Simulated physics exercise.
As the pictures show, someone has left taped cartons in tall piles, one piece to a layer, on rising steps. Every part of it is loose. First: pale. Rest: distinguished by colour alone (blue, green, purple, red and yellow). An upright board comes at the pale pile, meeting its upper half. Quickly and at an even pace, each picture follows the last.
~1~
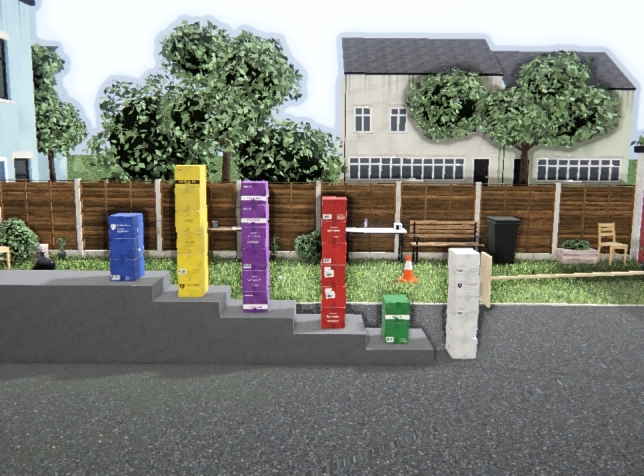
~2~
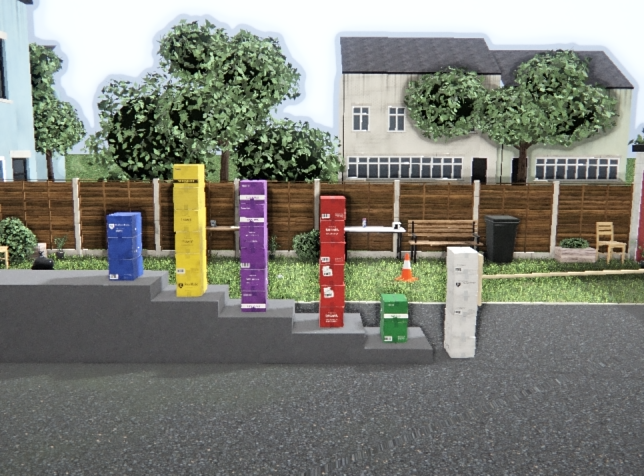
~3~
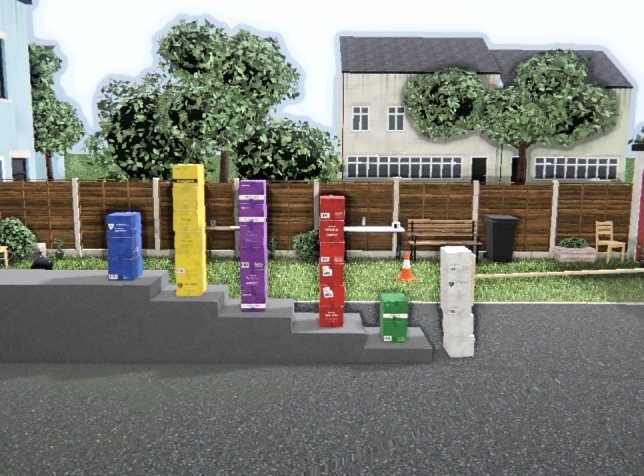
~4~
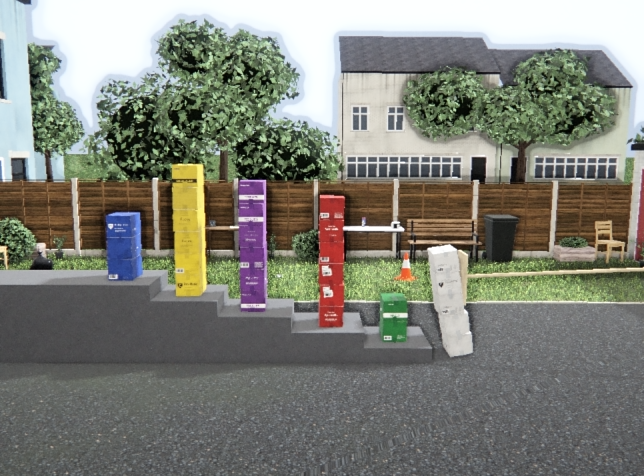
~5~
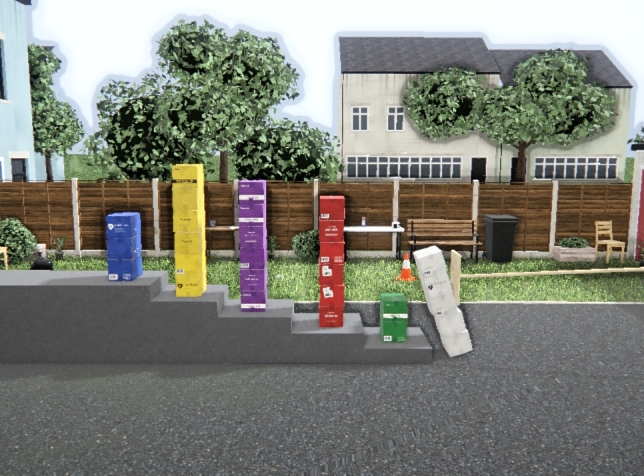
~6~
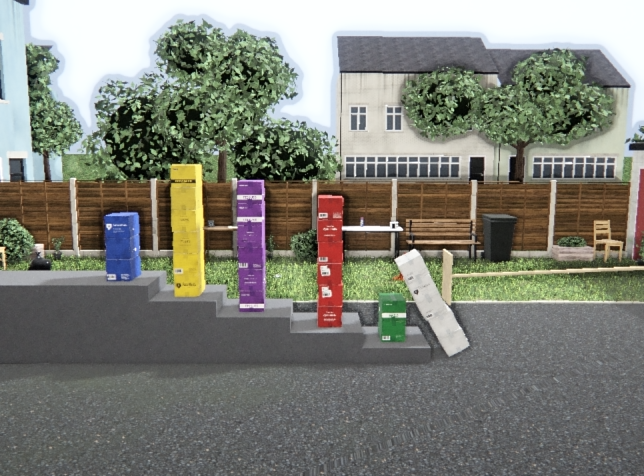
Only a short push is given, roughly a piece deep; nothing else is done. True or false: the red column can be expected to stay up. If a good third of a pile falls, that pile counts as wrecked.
True.
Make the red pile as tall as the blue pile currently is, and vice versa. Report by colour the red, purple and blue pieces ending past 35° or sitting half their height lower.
Per pile: Red 0; purple 0; blue 0.
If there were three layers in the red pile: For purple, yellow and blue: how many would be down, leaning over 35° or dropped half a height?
Pile by pile, purple 0, yellow 0, blue 0.
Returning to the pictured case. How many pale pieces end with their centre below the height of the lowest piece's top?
Pale piece tally: 1.
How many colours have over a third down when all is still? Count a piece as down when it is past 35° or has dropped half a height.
Colour count: 1.
Shortly afterwards, 5 of the pale pile down; none of the 6 red cartons down (0 of 23 in all colours); top red carton unmoved.
Next, 5 of the pale pile down; none of the 6 red cartons down (0 of 23 in all colours); top red carton unmoved; top green carton tilted barely.
In the end, 5 of the pale pile down; none of the 6 red cartons down (1 of 23 in all colours); top red carton unmoved; top green carton tilted steeply. From the last view, middles, top red carton near (330, 207), top green carton near (368, 312).
